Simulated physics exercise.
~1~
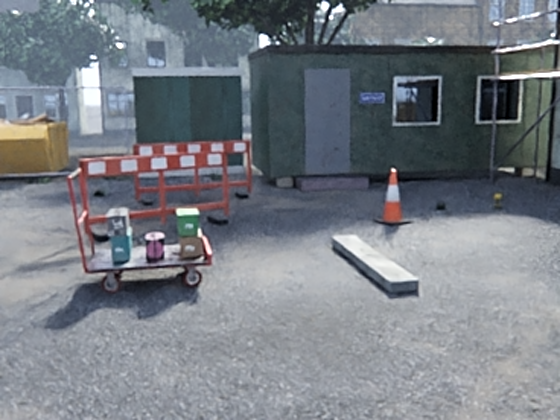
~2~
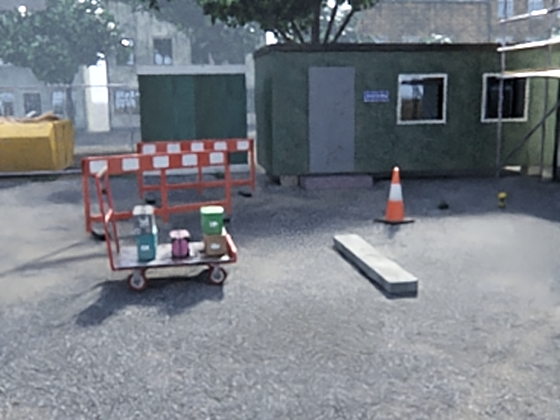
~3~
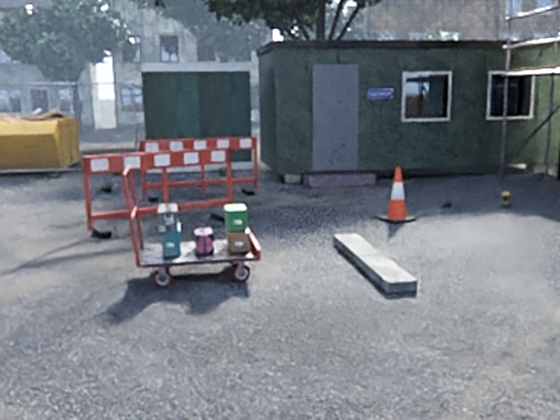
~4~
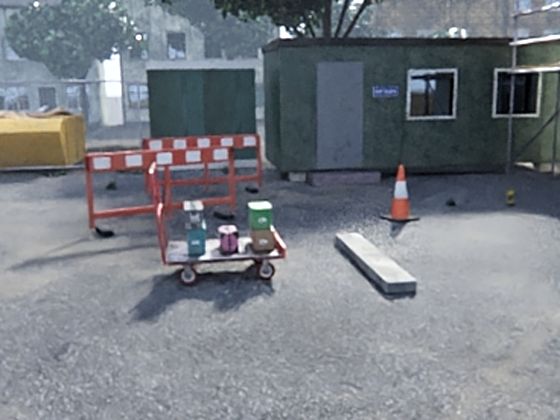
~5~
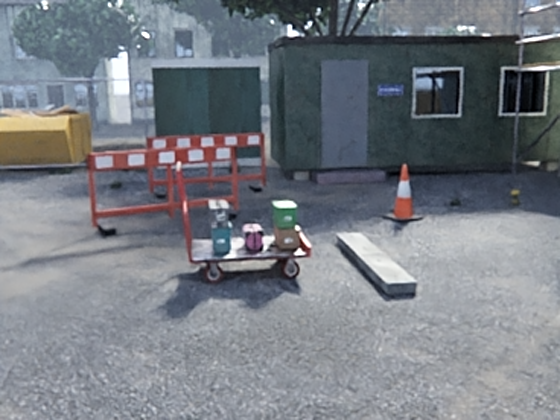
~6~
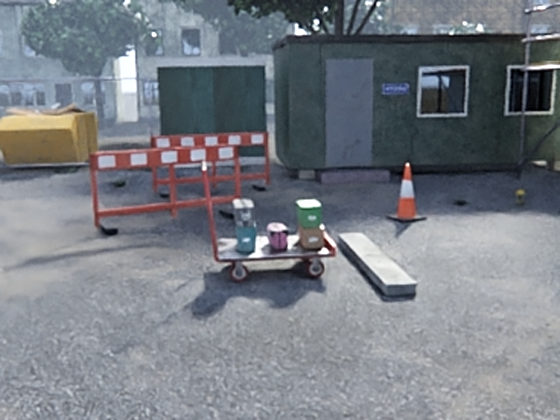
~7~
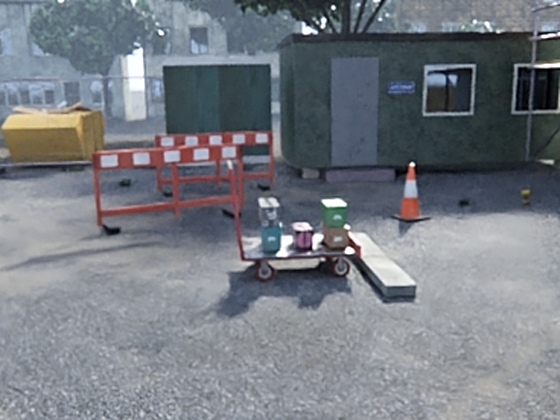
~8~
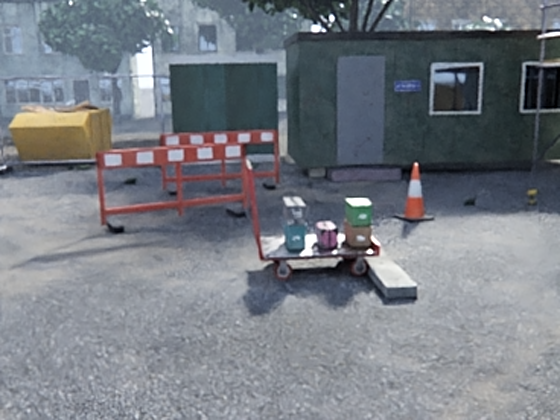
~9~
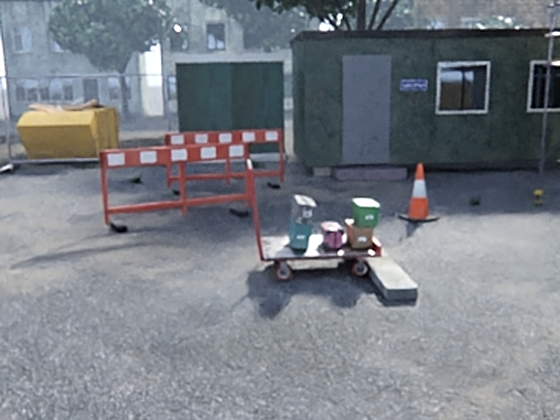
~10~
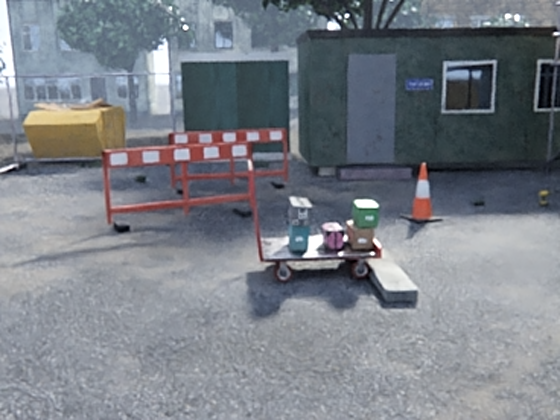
At the start, a flat red-framed cart stands in front of red and white barriers in a gravel yard, carrying a grey parcel on a teal tote, a green tote on a brown one, and a pink suitcase between them. The cart rolls steadily right, past the barriers and towards a long pale kerb, with its load riding undisturbed. It reaches the kerb and stops. The teal tote leans and the grey parcel on top of it tilts, while the green tote stays put. The teal tote then settles upright, and every piece remains on the deck.
